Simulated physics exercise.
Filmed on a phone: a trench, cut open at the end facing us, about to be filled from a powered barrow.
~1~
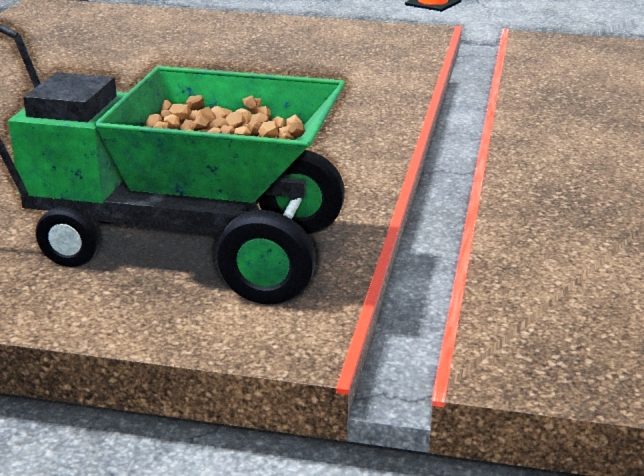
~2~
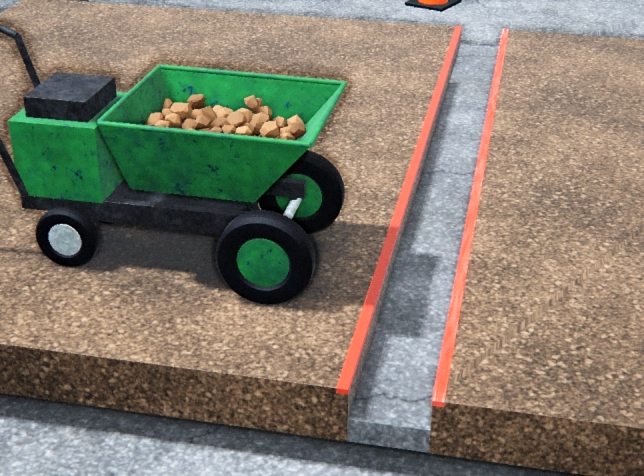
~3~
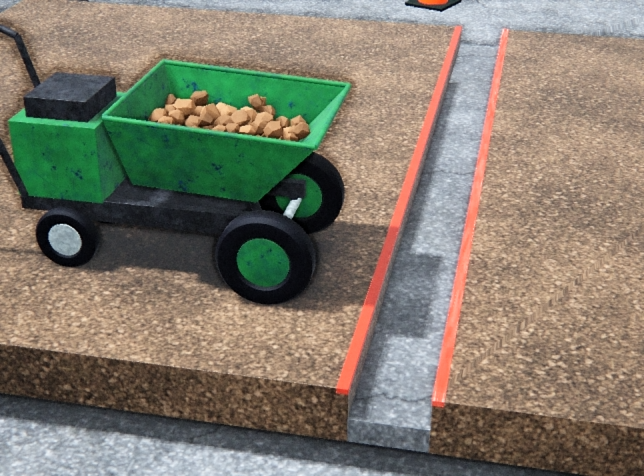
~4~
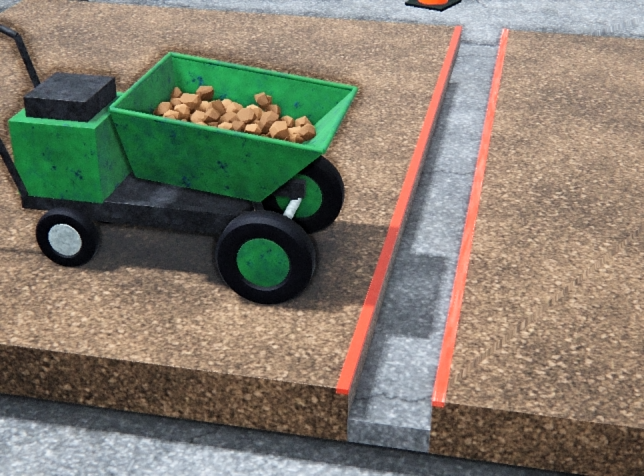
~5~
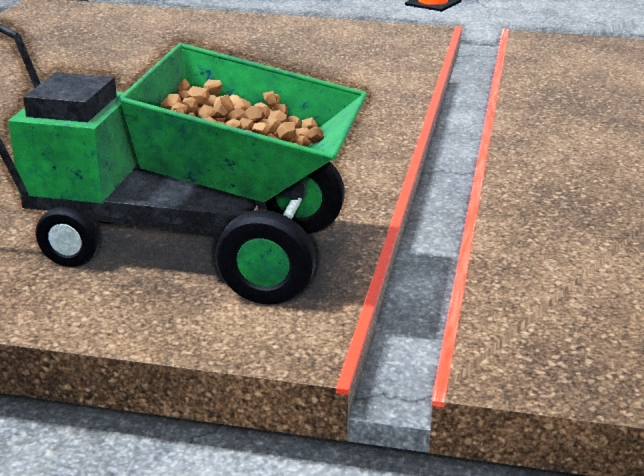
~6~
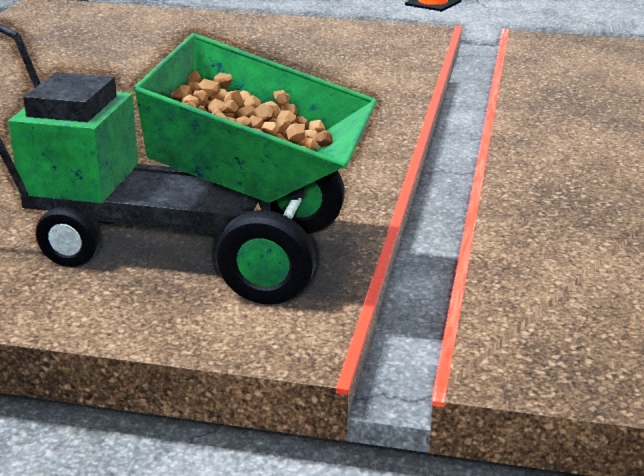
A green powered barrow loaded with brown clay clods stands on gritty brown ground, seen from above and to one side by a still camera. To its right, a shallow grey-floored trench edged with two orange-red strips runs away from its cut-open near end, with grey paving beyond. The barrow stays put while its skip slowly tilts, the back rising and the front lip lowering rightward, the clods still inside.
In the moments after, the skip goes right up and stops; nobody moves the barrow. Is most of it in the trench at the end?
It catches the larger part.
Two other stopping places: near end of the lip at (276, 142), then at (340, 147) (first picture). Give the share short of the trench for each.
In turn 0 and 0 in a hundred.
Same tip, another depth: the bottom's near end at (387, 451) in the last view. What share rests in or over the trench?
Near 80 %.
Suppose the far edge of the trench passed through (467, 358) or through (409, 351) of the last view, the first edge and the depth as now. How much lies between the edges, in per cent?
Near 80 % and 10 %.
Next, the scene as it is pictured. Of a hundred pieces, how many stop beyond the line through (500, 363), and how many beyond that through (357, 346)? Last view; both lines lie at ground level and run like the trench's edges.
First some 10, then 90 per cent.
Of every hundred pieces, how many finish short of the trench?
Near 0 %.
Just after the last frame, skip tipped steeply; every one in the skip.
A moment on, skip tipped right over; the larger part in the skip; roughly a quarter in or heaped over the trench; just a few beyond it.
Further on, skip tipped right over; about a tenth in the skip; roughly two thirds in or heaped over the trench; roughly a quarter beyond it.
When it is over, skip tipped right over; about a tenth in the skip; roughly two thirds in or heaped over the trench; roughly a quarter beyond it.
